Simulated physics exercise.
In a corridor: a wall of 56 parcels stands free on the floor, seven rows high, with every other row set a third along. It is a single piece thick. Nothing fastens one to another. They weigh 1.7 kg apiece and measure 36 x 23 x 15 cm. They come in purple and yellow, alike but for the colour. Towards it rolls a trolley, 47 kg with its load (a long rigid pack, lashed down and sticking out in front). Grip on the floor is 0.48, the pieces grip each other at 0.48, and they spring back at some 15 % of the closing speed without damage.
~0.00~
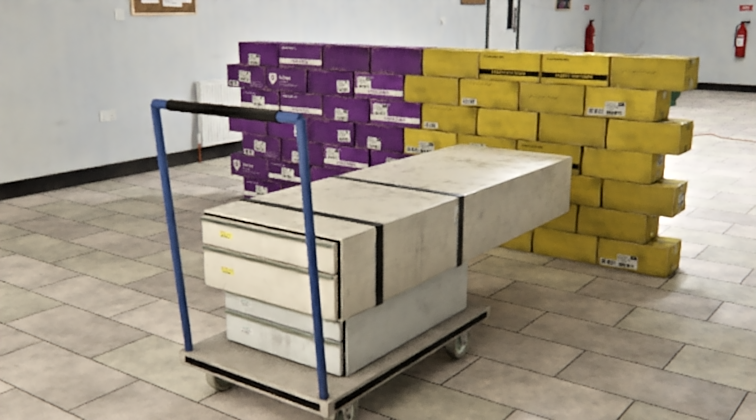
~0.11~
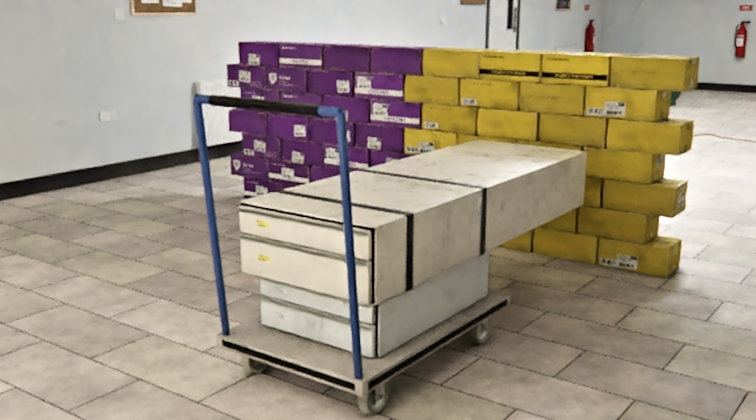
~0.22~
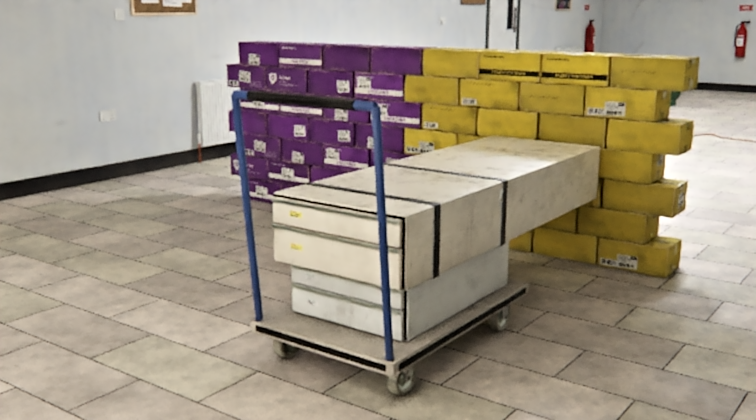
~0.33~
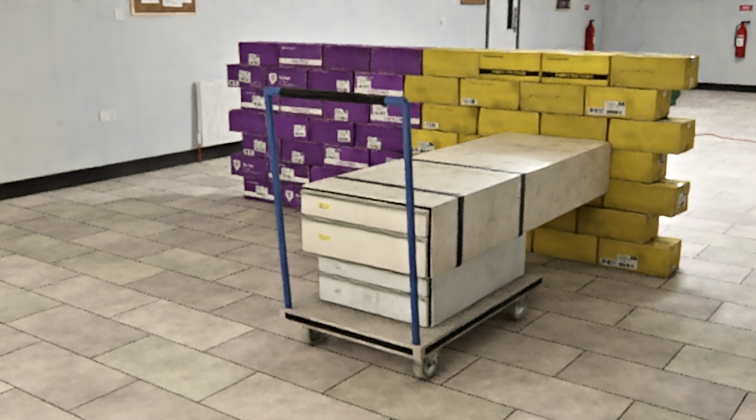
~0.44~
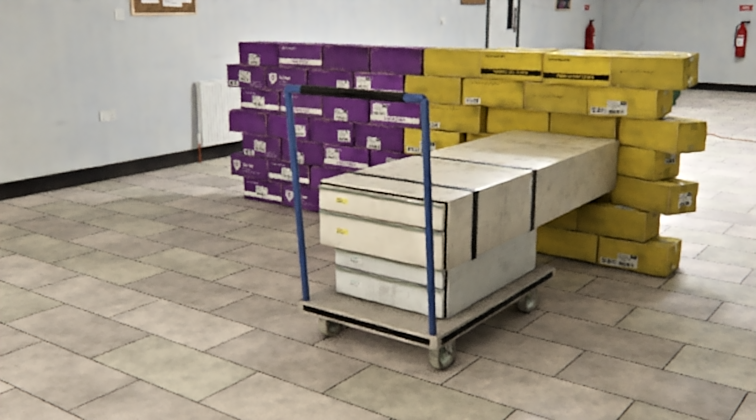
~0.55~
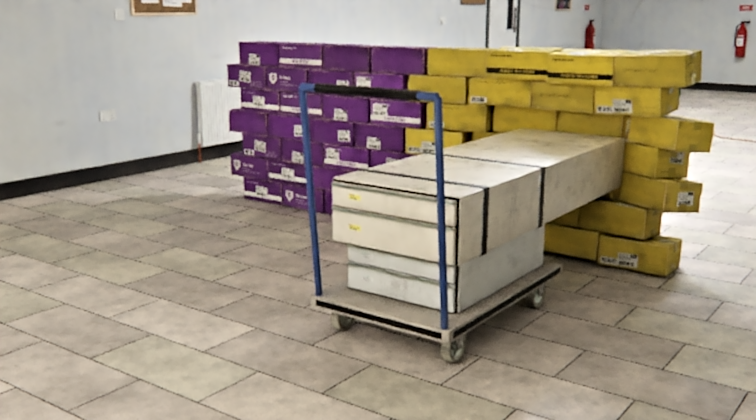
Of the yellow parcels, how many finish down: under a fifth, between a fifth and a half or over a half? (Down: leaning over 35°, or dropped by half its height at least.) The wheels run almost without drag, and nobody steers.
Ending down: Over a half.
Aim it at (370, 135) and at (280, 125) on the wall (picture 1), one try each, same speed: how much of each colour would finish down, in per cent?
Yellow 20 then 0, purple 50 then 70 per cent.
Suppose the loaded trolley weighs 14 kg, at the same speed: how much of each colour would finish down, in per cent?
In that case yellow 0, purple 0 per cent.
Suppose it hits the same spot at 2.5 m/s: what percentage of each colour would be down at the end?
In that case yellow 60, purple 0 per cent.
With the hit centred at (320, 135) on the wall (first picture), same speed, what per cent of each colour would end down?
In that case yellow 10, purple 60 per cent.
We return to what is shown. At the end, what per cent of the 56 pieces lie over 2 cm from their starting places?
It is 40 per cent.
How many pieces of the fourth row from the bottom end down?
The count is 3.
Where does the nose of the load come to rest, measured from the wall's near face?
Some 60 cm beyond.
By 0.94 s, load 35 cm past the wall's line, still rolling; 7 of the 28 yellow parcels down (7 of 56 in all colours); top yellow parcel tilted 19°, 47 mm lower.
By 1.38 s, load 47 cm past the wall's line, still rolling; 21 of the 28 yellow parcels down (22 of 56 in all colours); top yellow parcel tilted 44°, 64 cm lower.
When it is over (2.5 s), load 60 cm past the wall's line, stopped; 21 of the 28 yellow parcels down (22 of 56 in all colours); top yellow parcel 92 cm lower; top purple parcel unmoved. That is 75 per cent. In pixels of the last frame, middles, top yellow parcel near (607, 160), top purple parcel near (312, 55).
